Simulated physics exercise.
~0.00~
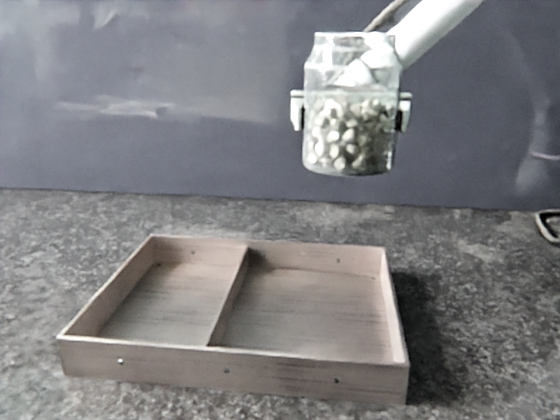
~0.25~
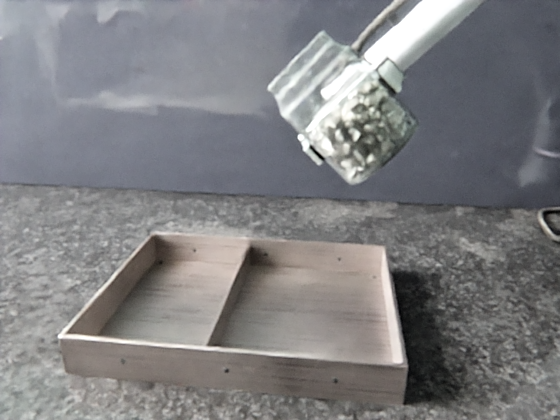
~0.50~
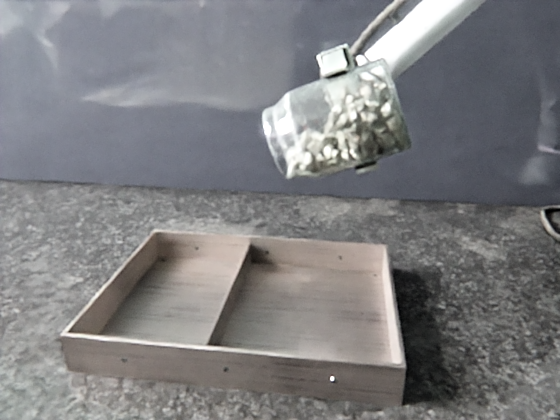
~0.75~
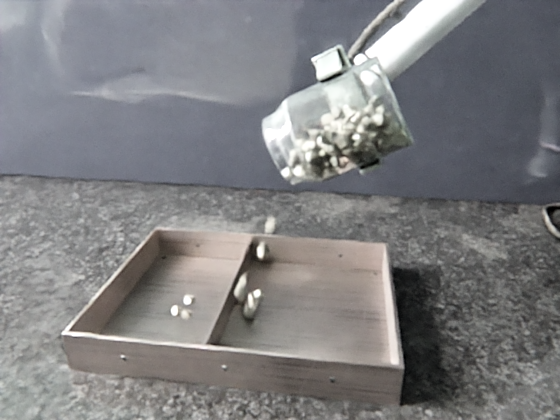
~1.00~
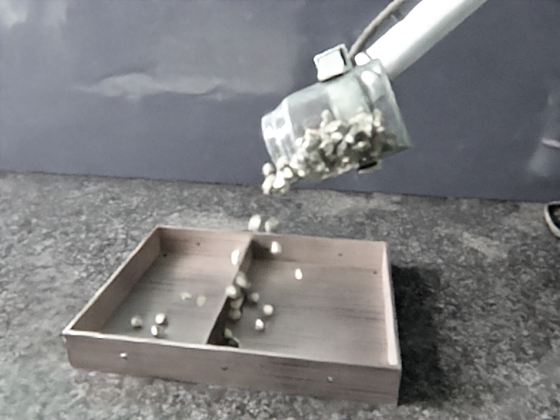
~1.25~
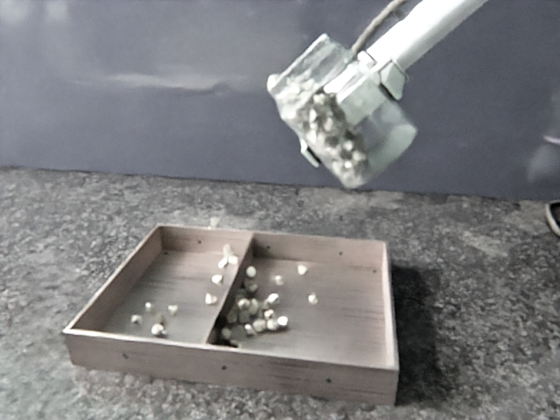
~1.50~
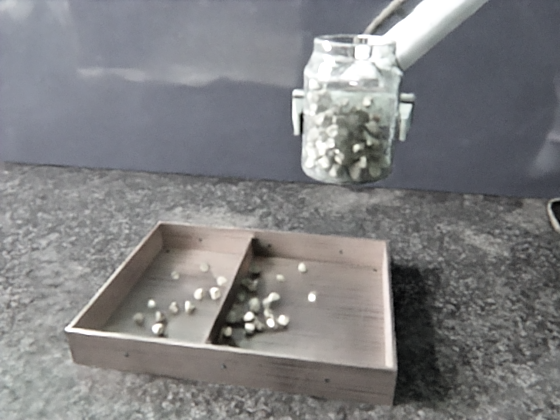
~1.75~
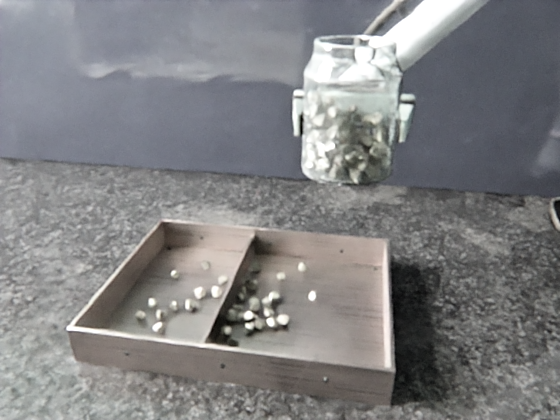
A robotic arm tipped a clear jar of small pale pebbles over a shallow divided wooden tray, spilling some into both sections, then turned it upright again, leaving most of the pebbles in the jar and a scattering on either side of the divider.
